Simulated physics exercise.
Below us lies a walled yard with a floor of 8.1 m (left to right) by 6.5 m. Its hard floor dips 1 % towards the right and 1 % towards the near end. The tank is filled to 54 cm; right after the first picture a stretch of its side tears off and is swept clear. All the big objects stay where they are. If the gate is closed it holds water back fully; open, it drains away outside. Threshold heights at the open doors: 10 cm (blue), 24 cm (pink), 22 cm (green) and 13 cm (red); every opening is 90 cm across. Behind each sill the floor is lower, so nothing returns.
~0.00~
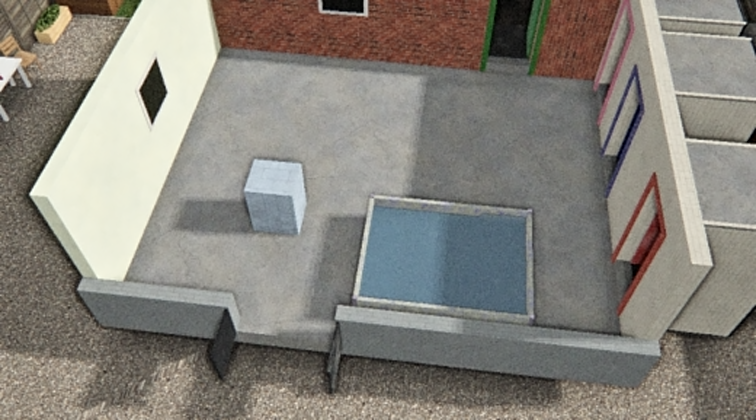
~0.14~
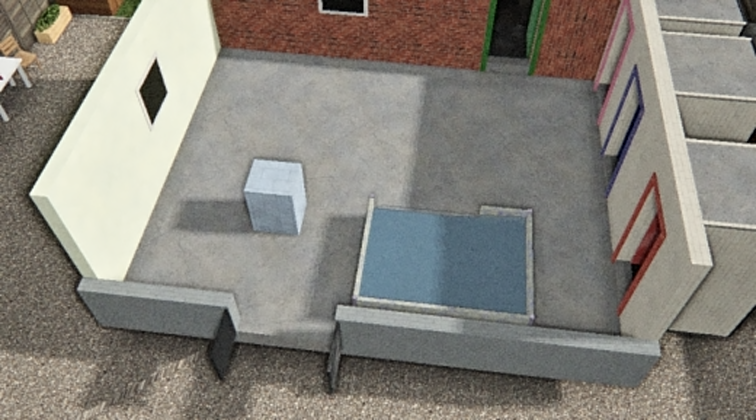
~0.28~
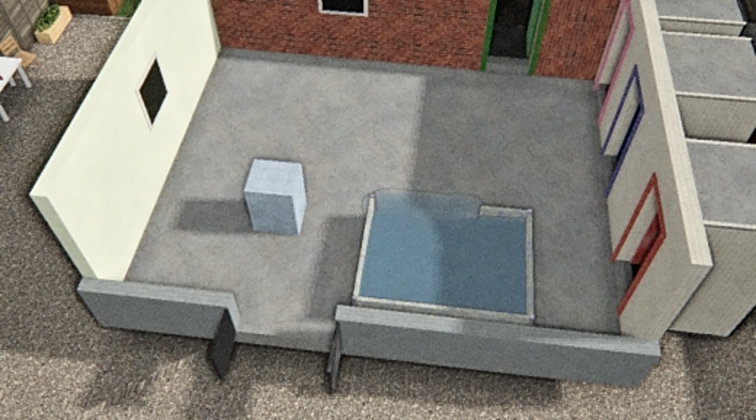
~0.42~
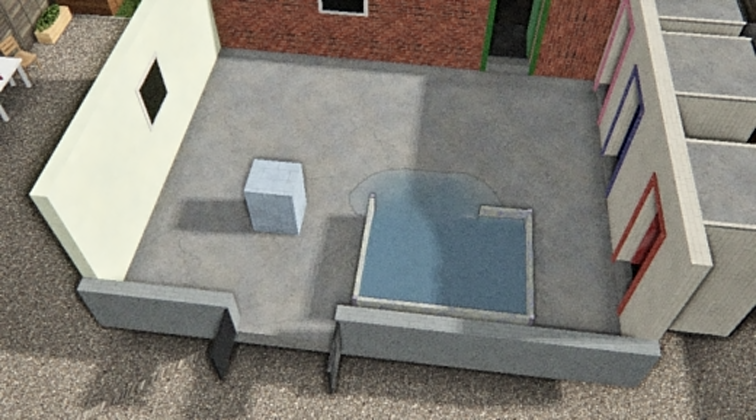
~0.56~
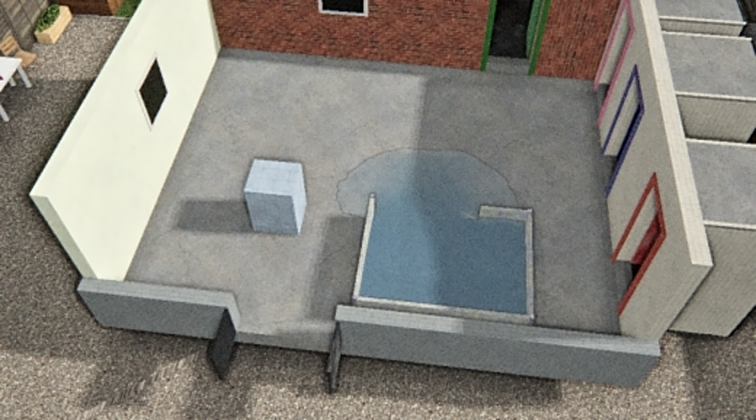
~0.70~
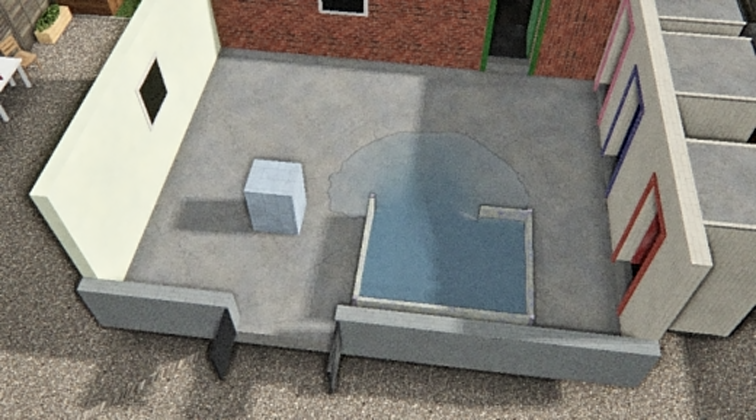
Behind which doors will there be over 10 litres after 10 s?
Within that time: At the blue door it stays under the limit; at the pink door it does not reach the limit; at the green door it does not reach the limit; at the red door it stays under the limit.
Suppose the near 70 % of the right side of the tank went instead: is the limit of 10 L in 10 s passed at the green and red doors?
Against that limit: Green not over, red above.
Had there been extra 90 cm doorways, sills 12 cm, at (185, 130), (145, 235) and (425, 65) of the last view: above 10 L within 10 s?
In that order: Under, not over, over.
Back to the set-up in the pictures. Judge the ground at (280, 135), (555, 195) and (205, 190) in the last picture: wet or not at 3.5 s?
In that order: Flooded, not reached, still dry.
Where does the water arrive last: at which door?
It is the red one.
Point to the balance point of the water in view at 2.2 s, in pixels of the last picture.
At about (434, 204).
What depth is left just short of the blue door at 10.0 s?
Some 7.5 cm.
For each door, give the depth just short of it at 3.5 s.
Depths in cm: Blue 2, pink 20, green 15, red 0.
After 1.4 s water covers 30 % of the floor and is deepest (27 cm) near (407, 217); blue door not reached, pink door not reached, green door not reached, red door not reached.
After 2.2 s water covers 40 % of the floor and is deepest (24 cm) near (407, 217); blue door not reached, pink door not reached, green door 18 cm at the sill, 0 L in, red door not reached.
After 3.5 s water covers 50 % of the floor and is deepest (26 cm) near (587, 84); blue door 2 cm at the sill, 0 L in, pink door 20 cm at the sill, 0 L in, green door 15 cm at the sill, 0 L in, red door not reached.
After 6.0 s water covers 70 % of the floor and is deepest (14 cm) near (590, 114); blue door 8 cm at the sill, 0 L in, pink door 15 cm at the sill, 0 L in, green door 9 cm at the sill, 0 L in, red door 5 cm at the sill, 0 L in.
After 10.0 s water covers 95 % of the floor and is deepest (15 cm) near (602, 360); blue door 7 cm at the sill, 0 L in, pink door 8 cm at the sill, 0 L in, green door 5 cm at the sill, 0 L in, red door 8 cm at the sill, 0 L in.
